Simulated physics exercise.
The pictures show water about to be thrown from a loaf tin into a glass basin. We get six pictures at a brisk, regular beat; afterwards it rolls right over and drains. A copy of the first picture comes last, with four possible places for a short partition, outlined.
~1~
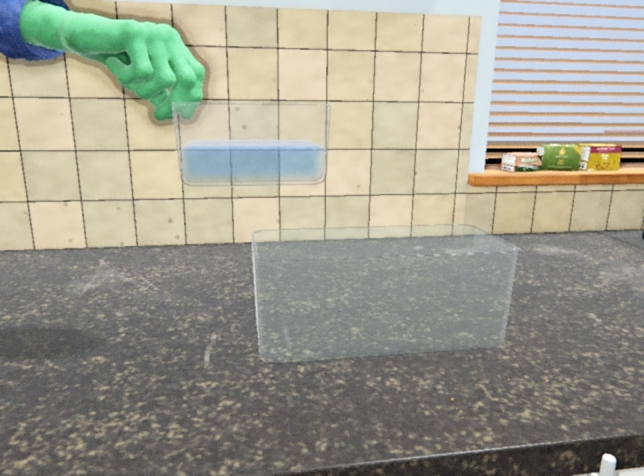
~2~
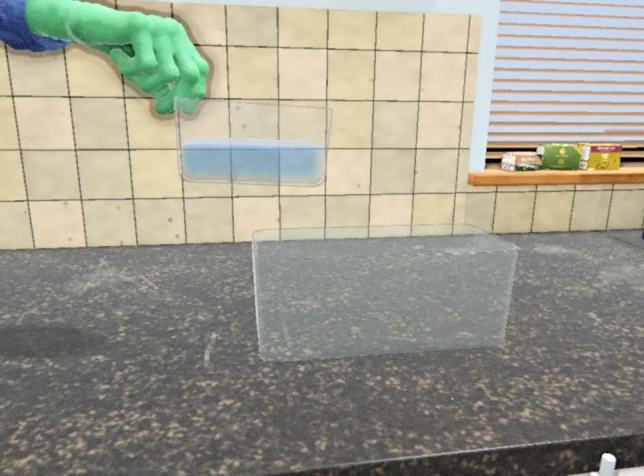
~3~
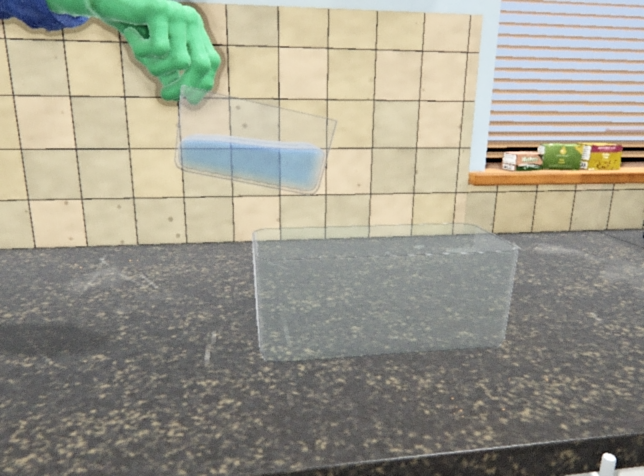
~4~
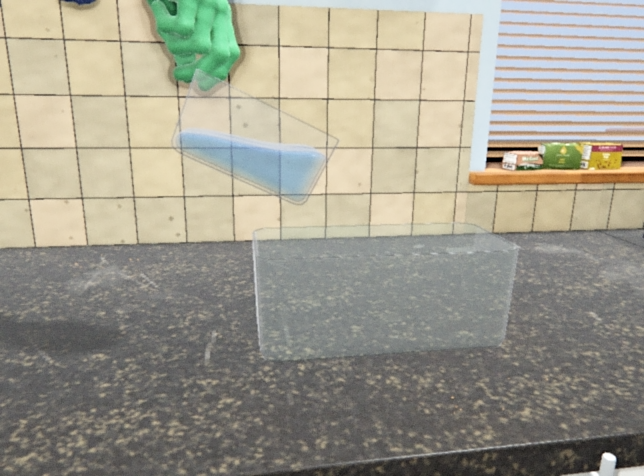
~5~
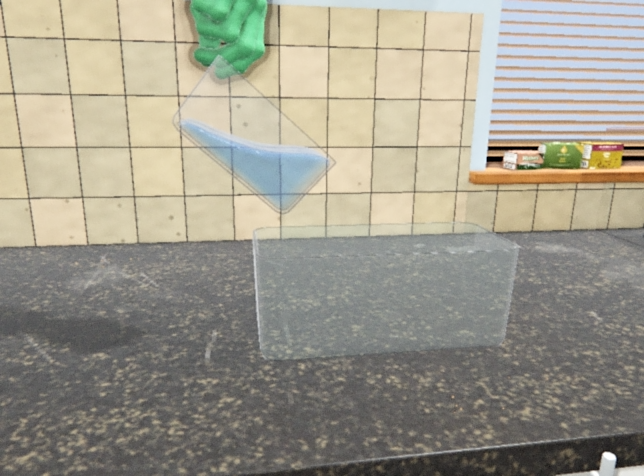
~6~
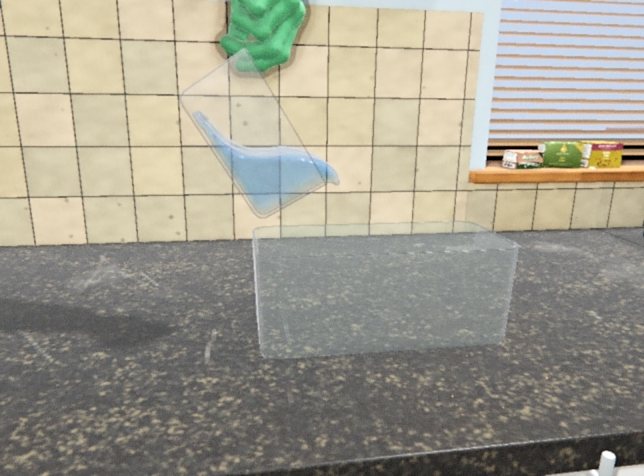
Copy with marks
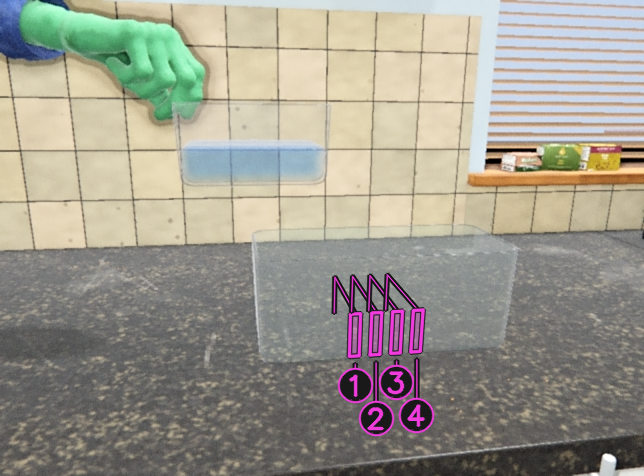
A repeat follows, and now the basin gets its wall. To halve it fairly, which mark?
It is 1.
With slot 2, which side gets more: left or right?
More ends on the left.
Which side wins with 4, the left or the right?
The left one.
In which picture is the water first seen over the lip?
Picture 6.
On the marked copy, 1 at (355, 363); 2 at (376, 362); 3 at (396, 360); 4 at (416, 359).
For slot 1, about 48 % ends left of the wall and 51 % right of it.
For slot 2, about 80 % ends left of the wall and 17 % right of it; 3 % is lost outside.
For slot 3, about 90 % ends left of the wall and 7 % right of it; 3 % is lost outside.
For slot 4, about 92 % ends left of the wall and 4 % right of it; 4 % is lost outside.
